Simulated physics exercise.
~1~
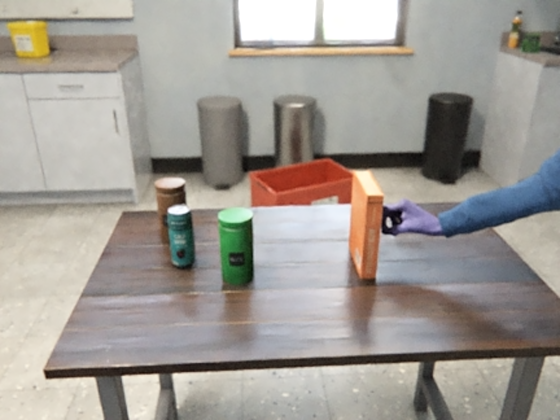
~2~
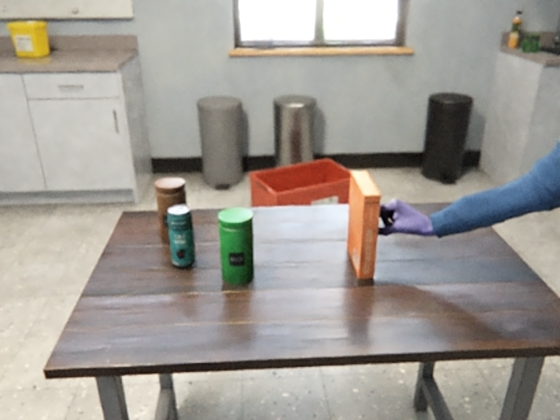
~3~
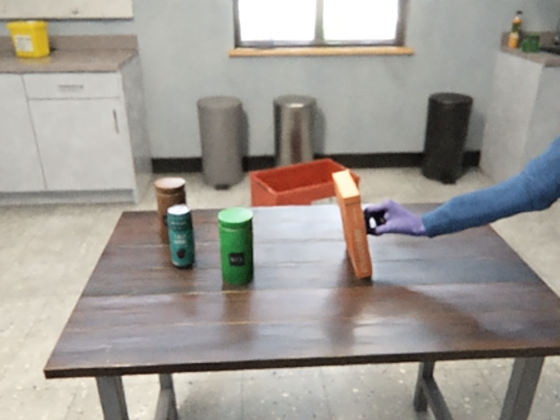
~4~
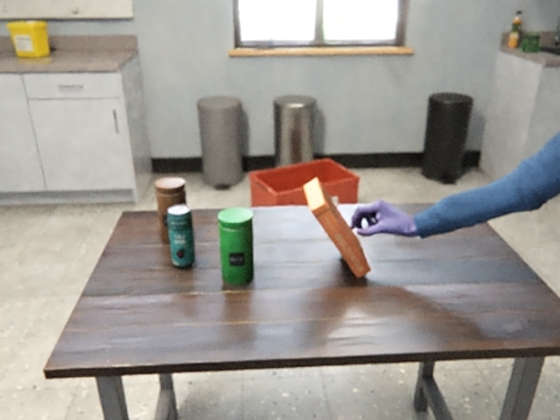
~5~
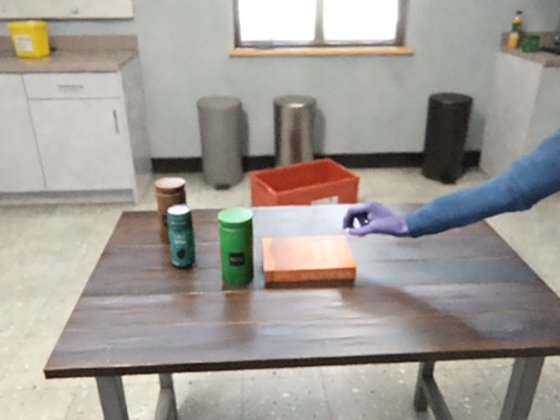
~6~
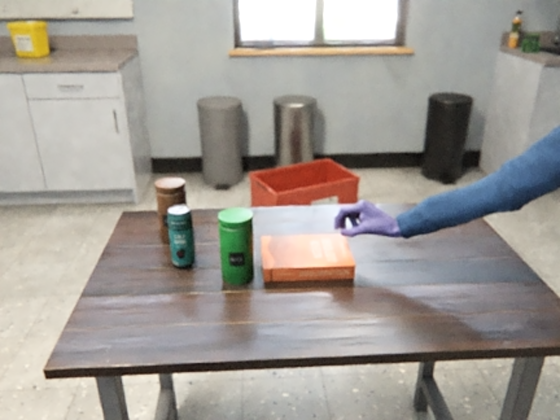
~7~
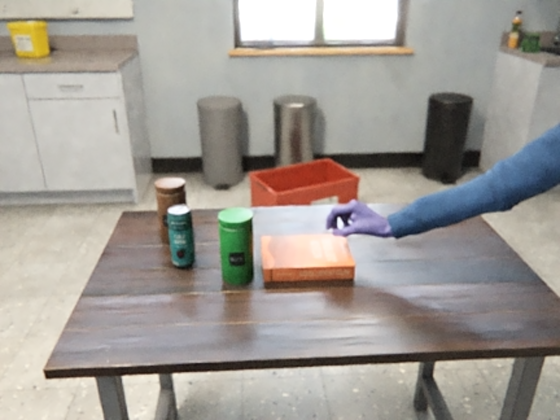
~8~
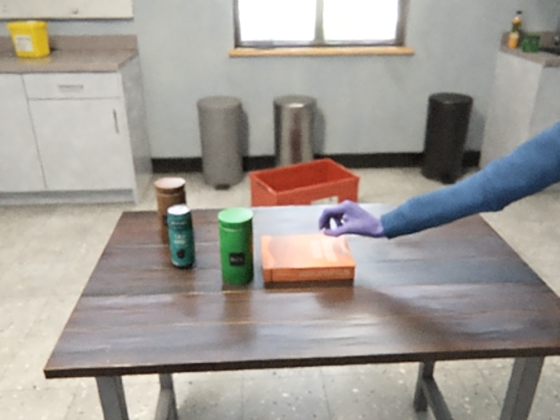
Orange book standing on a wooden table tipping left under a gloved hand's push, landing flat beside three upright containers.
